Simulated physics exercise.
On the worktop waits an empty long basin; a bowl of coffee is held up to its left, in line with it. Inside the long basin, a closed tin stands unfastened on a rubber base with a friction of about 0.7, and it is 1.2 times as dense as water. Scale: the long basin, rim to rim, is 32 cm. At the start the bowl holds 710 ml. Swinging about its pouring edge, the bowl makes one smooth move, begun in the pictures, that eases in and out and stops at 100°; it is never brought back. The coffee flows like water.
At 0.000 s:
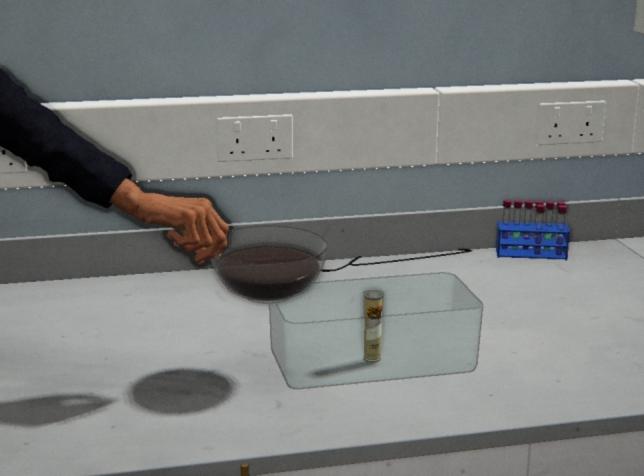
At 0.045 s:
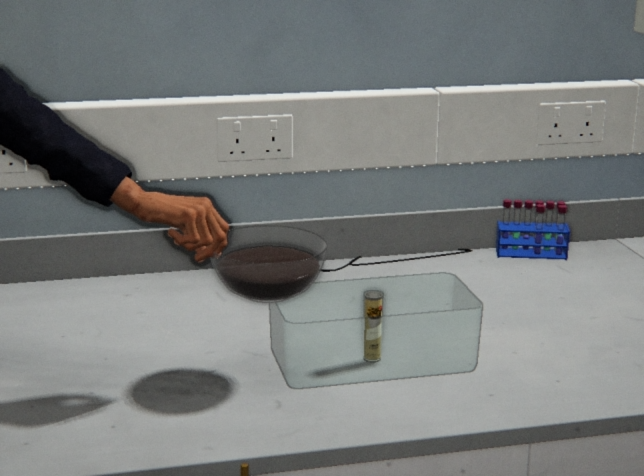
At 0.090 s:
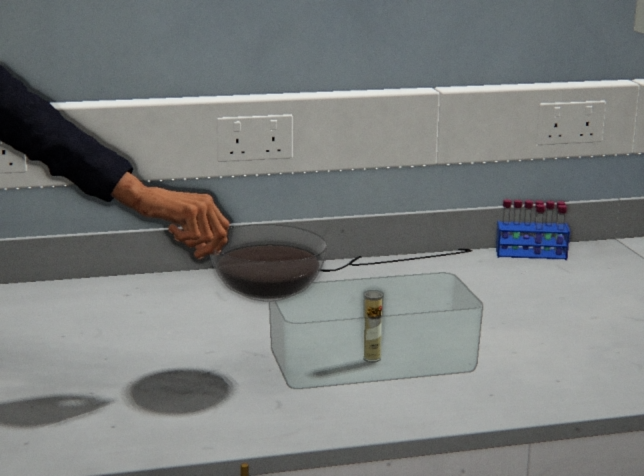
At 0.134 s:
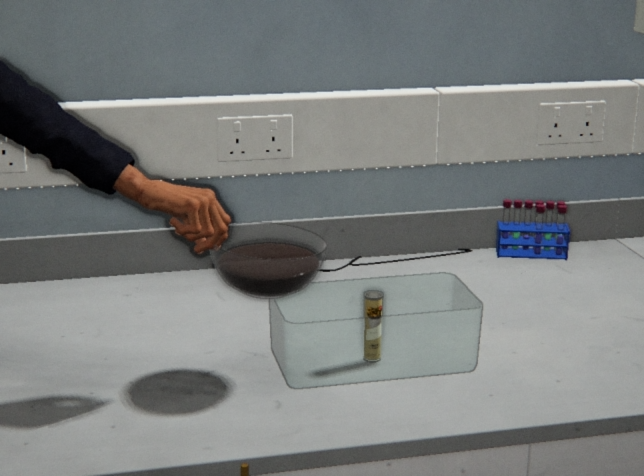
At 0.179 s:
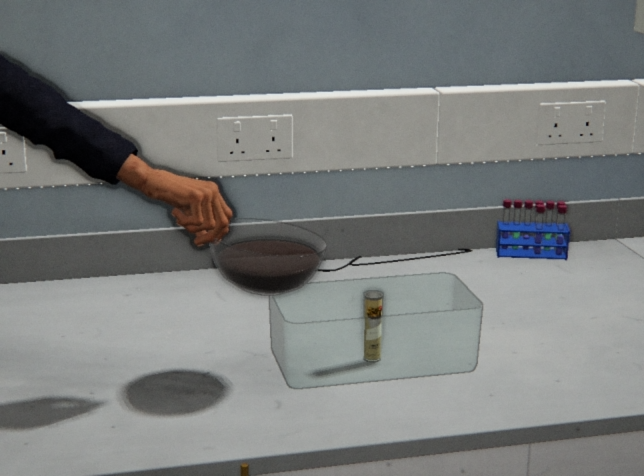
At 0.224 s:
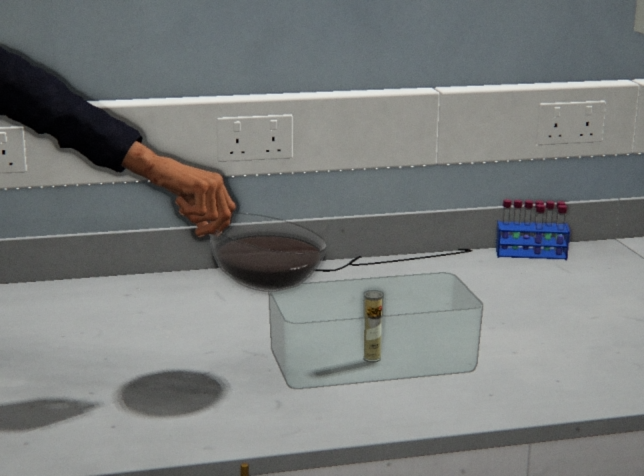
In a laboratory with a blue-grey wall and white double sockets, a pale worktop is seen from slightly above by a still camera. A dark-sleeved arm reaches in from the left, holding a clear bowl of dark brown liquid above and left of a clear long basin with a small yellowish tin inside, while red-capped tubes stand in a blue rack at right. The hand slowly raises the bowl's left side, tilting it slightly rightward.
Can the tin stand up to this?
It stays vertical.
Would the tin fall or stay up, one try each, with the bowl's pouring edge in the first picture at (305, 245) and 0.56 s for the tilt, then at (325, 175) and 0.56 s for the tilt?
The tin overturns the first time and overturns the second time.
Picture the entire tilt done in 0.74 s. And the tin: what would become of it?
The tin stays on its base.
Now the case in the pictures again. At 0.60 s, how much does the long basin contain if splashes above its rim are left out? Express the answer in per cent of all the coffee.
About 3%.
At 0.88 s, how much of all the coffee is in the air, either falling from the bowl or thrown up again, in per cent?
Estimate: About 20 in a hundred.
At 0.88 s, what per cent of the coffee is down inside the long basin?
Near 76 per cent of the total.
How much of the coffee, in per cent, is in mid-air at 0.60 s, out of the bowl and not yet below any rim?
Estimate: Some 34 % of the total.
By 0.60 s the tilt is 67° and 63 per cent is still to pour; the tin stands where it began.
By 0.88 s the tilt is 97° and 4 per cent is still to pour; the tin stands where it began.
By 1.17 s the tilt is 100° and 0 per cent is still to pour; the tin stands where it began.
By 1.48 s the tilt is 100° and 0 per cent is still to pour; the tin stands where it began.
At rest the tin stands where it began.
